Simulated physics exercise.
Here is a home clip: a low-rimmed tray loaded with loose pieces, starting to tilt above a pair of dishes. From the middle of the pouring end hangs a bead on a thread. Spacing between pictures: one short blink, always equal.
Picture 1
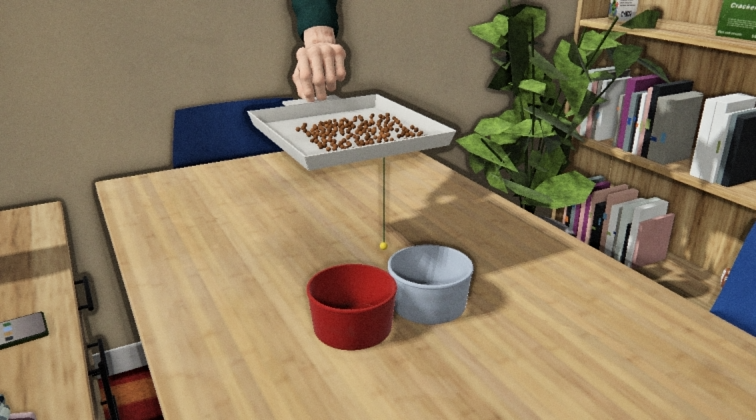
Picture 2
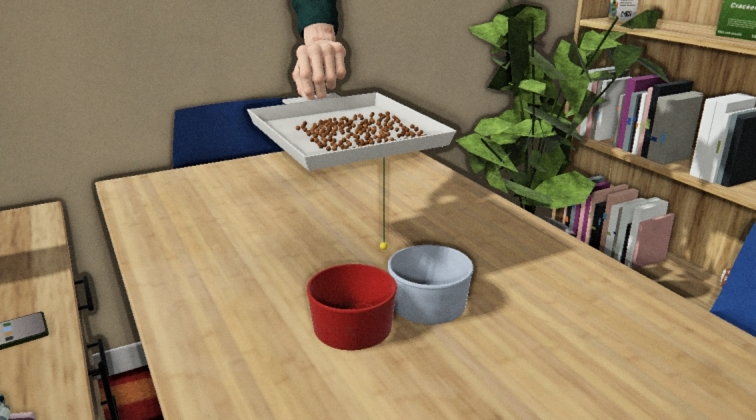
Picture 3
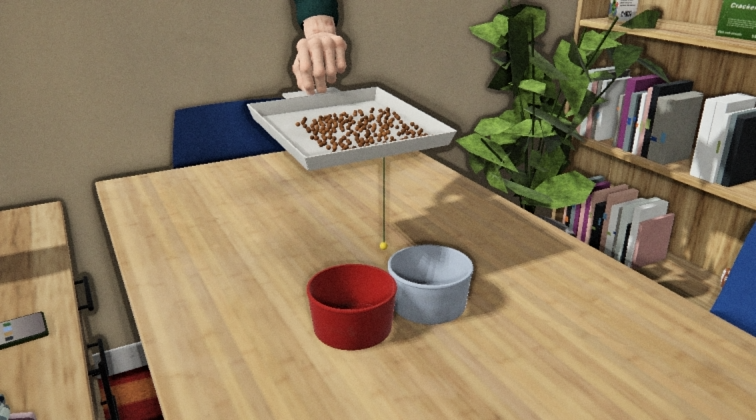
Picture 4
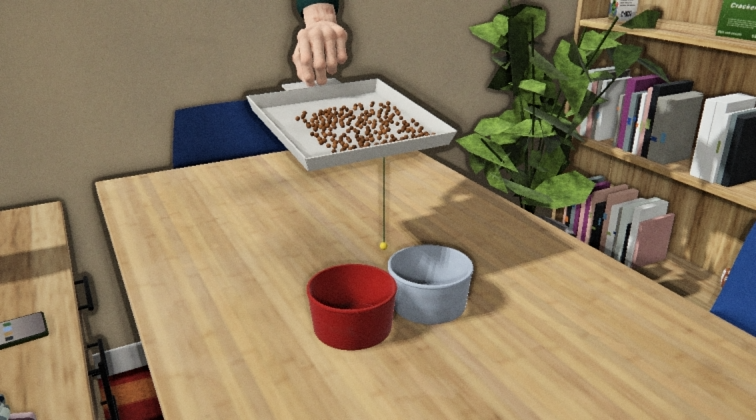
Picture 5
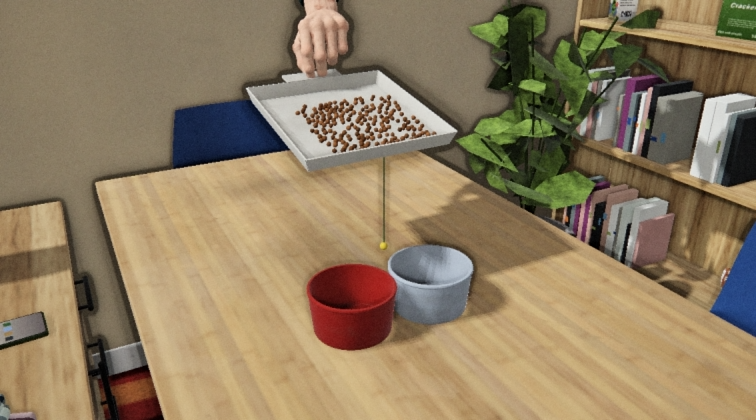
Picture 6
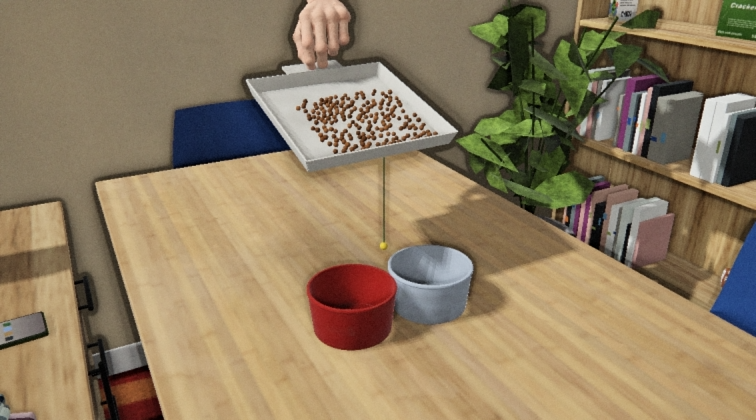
In this clip, a hand holds a shallow white tray of small brown balls above a red bowl and a pale blue-grey bowl on a wooden table, then gradually raises its near side, tilting the tray slightly.
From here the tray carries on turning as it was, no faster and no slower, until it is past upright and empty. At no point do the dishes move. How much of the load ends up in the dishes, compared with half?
Most likely the lost part will be a minority.
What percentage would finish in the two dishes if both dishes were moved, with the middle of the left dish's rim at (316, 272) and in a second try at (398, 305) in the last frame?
Roughly 30% on the first try and 10% on the second.
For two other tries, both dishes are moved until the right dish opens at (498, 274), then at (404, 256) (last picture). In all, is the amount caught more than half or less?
The first time it's lower than half, the second time higher than half.
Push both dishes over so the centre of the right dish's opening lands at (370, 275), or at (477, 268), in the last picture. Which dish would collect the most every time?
Well, first the right-hand one, then the left-hand one.
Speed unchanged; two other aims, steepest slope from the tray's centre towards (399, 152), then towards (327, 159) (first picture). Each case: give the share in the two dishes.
Roughly 70 % in the first case and 30 % in the second.
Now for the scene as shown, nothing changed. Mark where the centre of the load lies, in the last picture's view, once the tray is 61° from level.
The middle of the load sits near (382, 142).
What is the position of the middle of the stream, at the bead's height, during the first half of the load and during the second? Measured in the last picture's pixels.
The opening part goes through (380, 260); what follows goes through (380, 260).
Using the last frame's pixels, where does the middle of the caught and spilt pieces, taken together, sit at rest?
About (373, 316).
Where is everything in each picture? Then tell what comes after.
The first frame shows corners of the pouring end at (308, 154) and (449, 130), level; middle of the load at (361, 134), cereal balls; left dish at (372, 325); right dish at (452, 300); bead on its thread at (384, 246).
The second frame shows corners of the pouring end at (308, 154) and (449, 130), level; middle of the load at (361, 133).
The third frame shows corners of the pouring end at (308, 155) and (450, 130), tipped barely, level across its low end; middle of the load at (361, 130).
The fourth frame shows corners of the pouring end at (309, 156) and (450, 130), tipped a little, level across its low end; middle of the load at (361, 127).
The fifth frame shows corners of the pouring end at (309, 157) and (451, 130), tipped a little, level across its low end; middle of the load at (361, 123).
The sixth frame shows corners of the pouring end at (309, 158) and (451, 130), tipped a little, level across its low end; middle of the load at (362, 121); left dish at (372, 325); right dish at (452, 300).
Soon, tray tipped steeply; nearly all on the tray; a stray few in the left dish.
A while on, tray tipped past a quarter turn; about half in the left dish; about a third in the right dish; a stray few outside both; about a quarter in the air.
Towards the end, tray tipped past a quarter turn; about half in the left dish; about a third in the right dish; a small part outside both.
Finally, tray tipped past a quarter turn; about half in the left dish; about a third in the right dish; a small part outside both.
